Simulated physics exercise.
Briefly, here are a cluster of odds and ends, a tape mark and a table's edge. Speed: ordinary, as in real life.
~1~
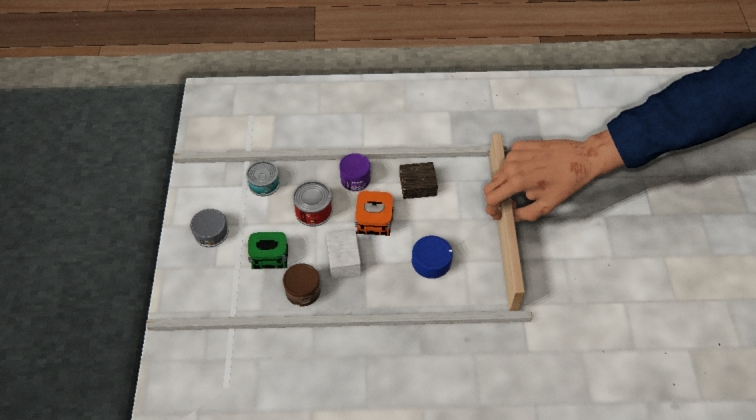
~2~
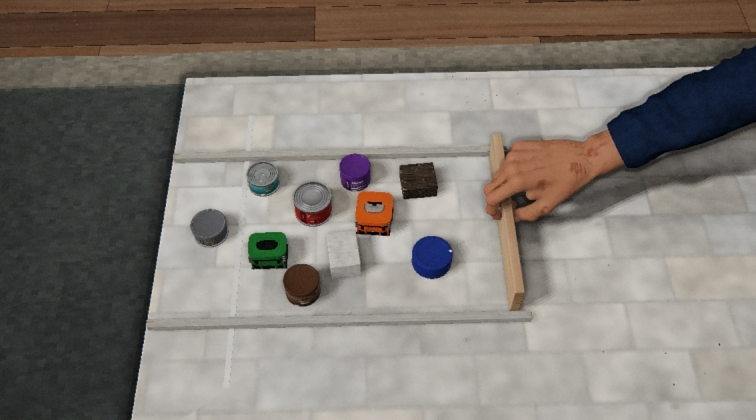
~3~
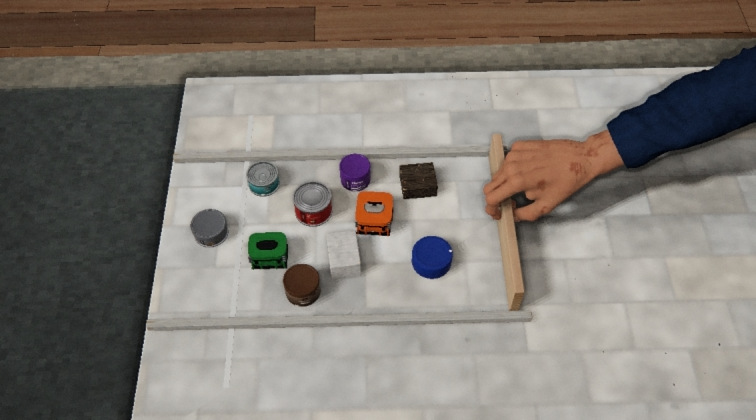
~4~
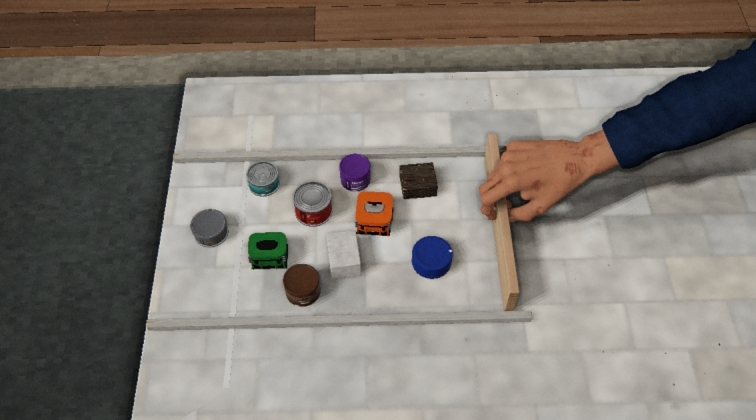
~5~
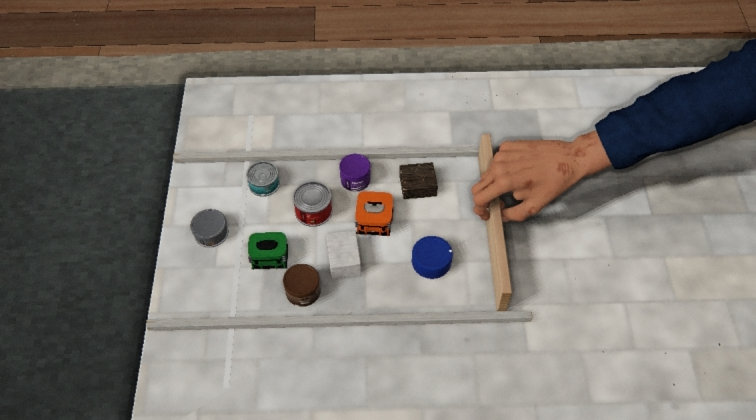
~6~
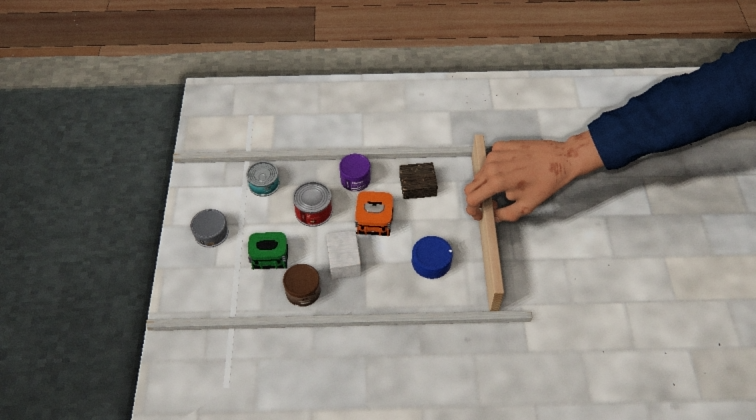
A pale tiled tabletop beside a dark floor area, with a wooden strip beyond, is seen from above at an angle by a still camera. Between two thin rails sit grey, turquoise, green, brown, red, white, purple, orange, dark brown and blue objects, left of an upright wooden board. A blue-sleeved hand holds the board, then slides it slightly left, while the objects stay still.
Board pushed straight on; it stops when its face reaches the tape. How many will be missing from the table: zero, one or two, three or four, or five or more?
The push will most likely drop a single piece or two.
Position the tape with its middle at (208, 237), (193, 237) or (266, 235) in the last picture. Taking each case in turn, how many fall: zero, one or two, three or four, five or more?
Place by place: Five or over, then five or more, then none at all.
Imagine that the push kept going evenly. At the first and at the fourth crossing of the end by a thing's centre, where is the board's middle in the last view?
For the first, roughly (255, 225); for the next, roughly (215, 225).
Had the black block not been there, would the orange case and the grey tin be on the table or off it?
So the orange case is still there and the grey tin goes off the edge.
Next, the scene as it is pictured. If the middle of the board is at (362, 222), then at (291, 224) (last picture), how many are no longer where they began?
First 6 and then 10.
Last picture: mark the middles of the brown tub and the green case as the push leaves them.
Brown tub: (215, 296); green case: (164, 229).
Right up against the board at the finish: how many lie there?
It's 4 of them.
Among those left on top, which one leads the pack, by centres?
The green case.
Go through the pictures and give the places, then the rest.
Grey tin (210, 228); turquoise pot (263, 178); green case (269, 251); board (505, 219); tape (240, 236), in the first picture.
Turquoise pot (263, 179); orange case (374, 214), in the second picture.
Green case (269, 251); white block (344, 255), in the third picture.
Grey tin (210, 228); blue lid (432, 257), in the fourth picture.
Turquoise pot (263, 179); purple tub (355, 173), in the fifth picture.
Grey tin (210, 228); turquoise pot (263, 179); green case (269, 251); board (487, 219); tape (240, 236), in the sixth picture.
Early on, none off yet; grey tin at rest near (210, 228); turquoise pot at rest near (263, 179); green case at rest near (269, 251).
Finally, the number that fall off is one or two; lost, turquoise pot and grey tin.
